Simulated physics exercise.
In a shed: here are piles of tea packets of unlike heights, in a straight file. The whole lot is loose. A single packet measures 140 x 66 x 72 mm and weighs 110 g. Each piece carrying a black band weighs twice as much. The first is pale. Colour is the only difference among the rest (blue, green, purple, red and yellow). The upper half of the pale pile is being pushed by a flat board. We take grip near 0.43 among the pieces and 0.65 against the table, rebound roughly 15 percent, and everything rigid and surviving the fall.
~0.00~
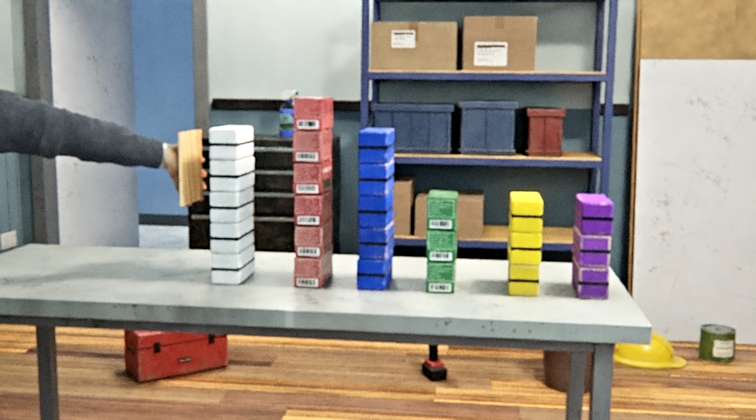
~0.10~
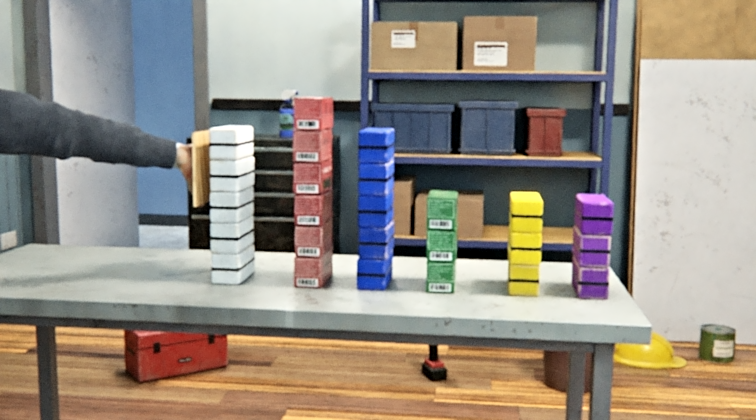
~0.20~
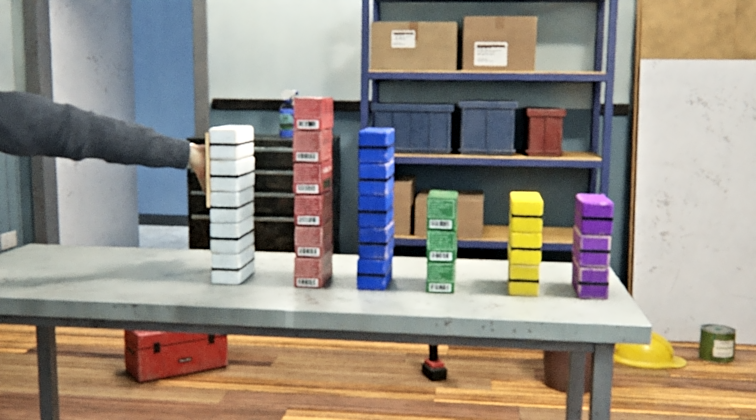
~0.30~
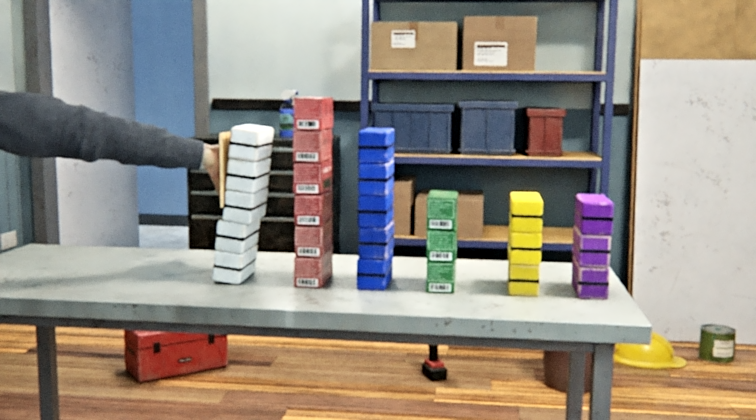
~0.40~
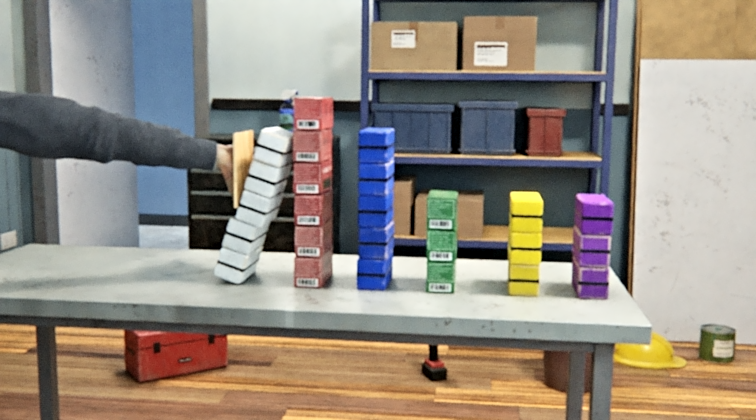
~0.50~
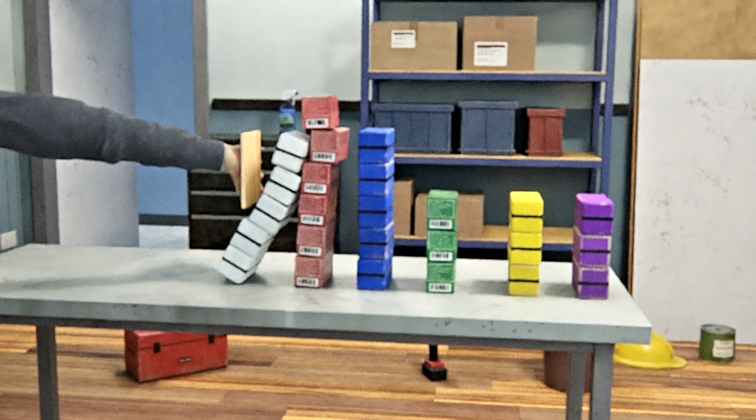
Six stacks of small packets, white, red, blue, green, yellow and purple from left to right, stand in a row on a grey table. The view is level and still, facing a workshop with shelves of boxes behind and a red toolbox on the wooden floor. An arm from the left pushes a board against the white stack, which leans right into the red one, shifting its upper packets slightly.
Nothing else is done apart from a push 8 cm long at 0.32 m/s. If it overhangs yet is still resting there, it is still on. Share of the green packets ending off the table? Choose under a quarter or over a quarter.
It works out to fewer than one in four of the lot.
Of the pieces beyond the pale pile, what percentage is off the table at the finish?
20%.
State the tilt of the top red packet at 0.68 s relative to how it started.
Some 5 degrees.
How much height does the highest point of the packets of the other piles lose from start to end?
About 21 cm.
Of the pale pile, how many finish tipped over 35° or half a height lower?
That makes 5 in all.
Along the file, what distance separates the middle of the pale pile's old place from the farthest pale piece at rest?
Some 26 cm.
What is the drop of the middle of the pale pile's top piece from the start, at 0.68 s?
Roughly 6 cm.
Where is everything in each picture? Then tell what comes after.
In the first picture (pixels give the middle of a visible side), board (180, 160) 6 cm short; top green packet (441, 214); top purple packet (598, 219); none of the others has stirred.
In the second picture, board (194, 160) 32 mm short; top green packet (441, 214).
In the third picture, board (208, 160) 1 mm in; top green packet (441, 214).
In the fourth picture, board (221, 160) 32 mm in, top of the pale pile leaning 7°; top green packet (441, 214); none of the others has stirred.
In the fifth picture, board (235, 161) 6 cm in, top of the pale pile leaning 18°; top green packet (441, 214); none of the others has stirred.
In the sixth picture, board (243, 161) 8 cm in, stopped, top of the pale pile leaning 20°; top green packet (441, 214); top red packet (317, 112) 3° from how it stood; steepest lean 4°, the packet at (316, 178); movement in 5 of them.
After 0.68 s, 5 of the pale pile down; none of the 3 green packets off the table (0 of 20 in all colours); top green packet unmoved; top blue packet 6° from how it stood.
After 0.94 s, 5 of the pale pile down; none of the 3 green packets off the table (0 of 20 in all colours); top green packet 12° from how it stood; top blue packet 34° from how it stood, 37 mm lower.
After 1.22 s, 5 of the pale pile down; none of the 3 green packets off the table (0 of 20 in all colours); top green packet 23° from how it stood, 57 mm lower; top red packet 38° from how it stood, 21 cm lower.
After 1.80 s, 5 of the pale pile down; none of the 3 green packets off the table (3 of 20 in all colours); top green packet 43° from how it stood, 6 cm lower; top yellow packet upside down.
In the end (2.3 s), 5 of the pale pile down; none of the 3 green packets off the table (4 of 20 in all colours); top green packet 43° from how it stood, 6 cm lower; top yellow packet on its side. That is 0 per cent. From the last view, middles, top green packet near (550, 239).
